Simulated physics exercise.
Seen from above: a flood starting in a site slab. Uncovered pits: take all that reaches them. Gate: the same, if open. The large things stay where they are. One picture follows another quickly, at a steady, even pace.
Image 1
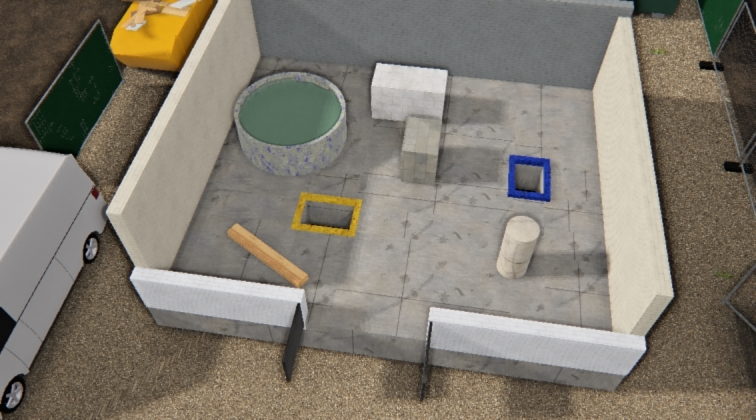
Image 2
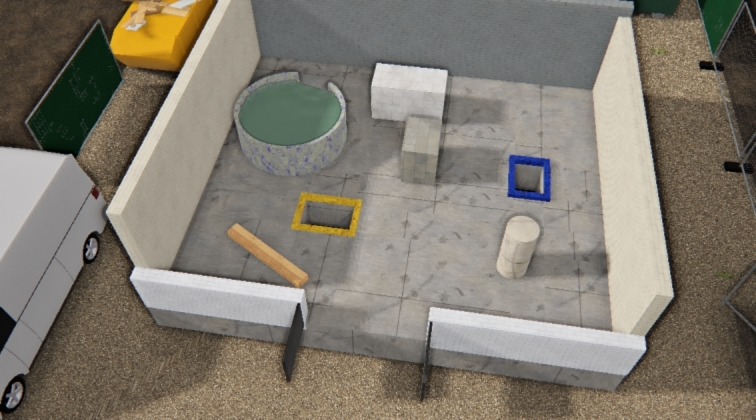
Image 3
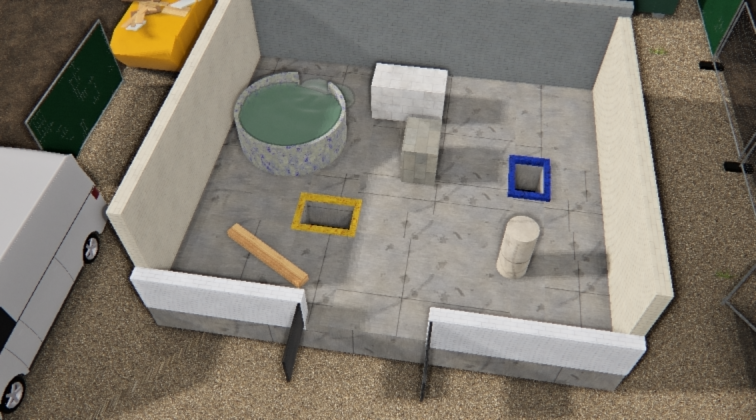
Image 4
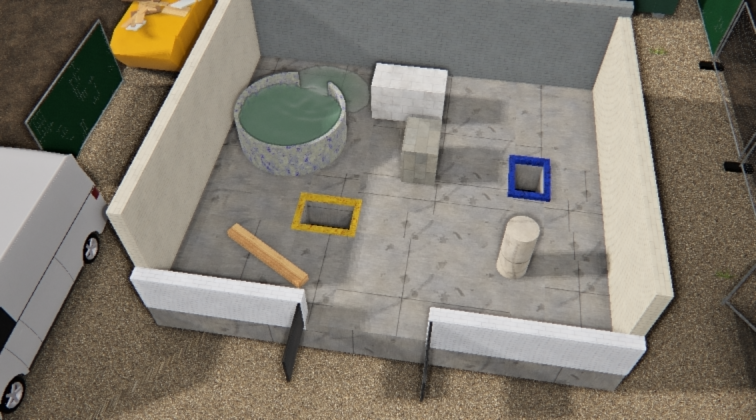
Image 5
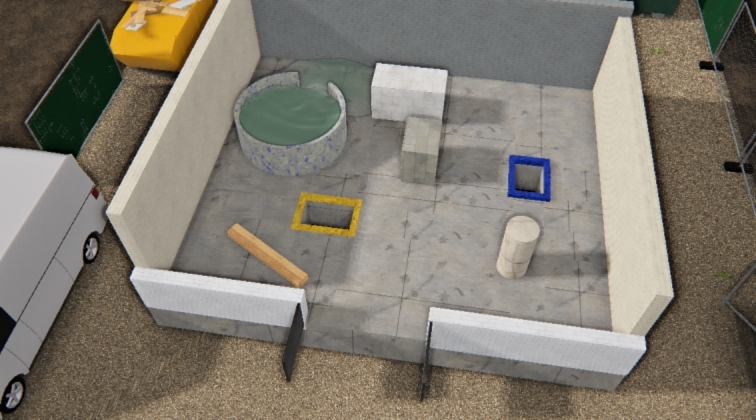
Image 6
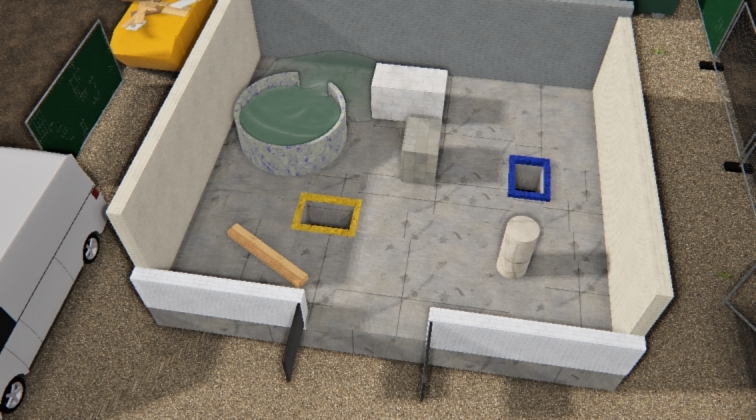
On a walled concrete slab with two open pits, a round tank stood full of greenish water, then its far rim opened and water poured out, spreading across the floor behind it toward the back wall.
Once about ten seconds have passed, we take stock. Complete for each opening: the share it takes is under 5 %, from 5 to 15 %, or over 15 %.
The share the gate takes is under 5 %; the share the yellow pit takes is under 5 %; the share the blue pit takes is under 5 %.
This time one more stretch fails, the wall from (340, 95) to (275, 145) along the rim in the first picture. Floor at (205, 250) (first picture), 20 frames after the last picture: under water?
Short answer - puddle-free.
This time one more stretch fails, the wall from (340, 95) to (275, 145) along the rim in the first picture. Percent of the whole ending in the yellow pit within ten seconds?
Yellow: 20 %.
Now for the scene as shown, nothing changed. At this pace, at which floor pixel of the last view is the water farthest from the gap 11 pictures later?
I'd go with roughly (569, 88).
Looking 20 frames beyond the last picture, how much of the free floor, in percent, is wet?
It comes to roughly 35 in a hundred.
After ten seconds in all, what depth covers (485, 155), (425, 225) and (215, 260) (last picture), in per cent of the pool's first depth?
About 4, 4, 6 %.
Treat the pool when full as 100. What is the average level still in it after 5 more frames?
I'd say some 72 %.
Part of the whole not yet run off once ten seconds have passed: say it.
Roughly 100 parts in a hundred.
A moment on, water covers 10 % of the floor; the gate 0 %, the yellow pit 0 %, the blue pit 0 %.
Next, water covers 20 % of the floor; the gate 0 %, the yellow pit 0 %, the blue pit 0 %.
Then, water covers 35 % of the floor; the gate 0 %, the yellow pit 0 %, the blue pit 0 %.
Later, water covers 55 % of the floor; the gate 0 %, the yellow pit 0 %, the blue pit 0 %.
In the end, water covers 90 % of the floor; the gate 1 %, the yellow pit 0 %, the blue pit 0 %.
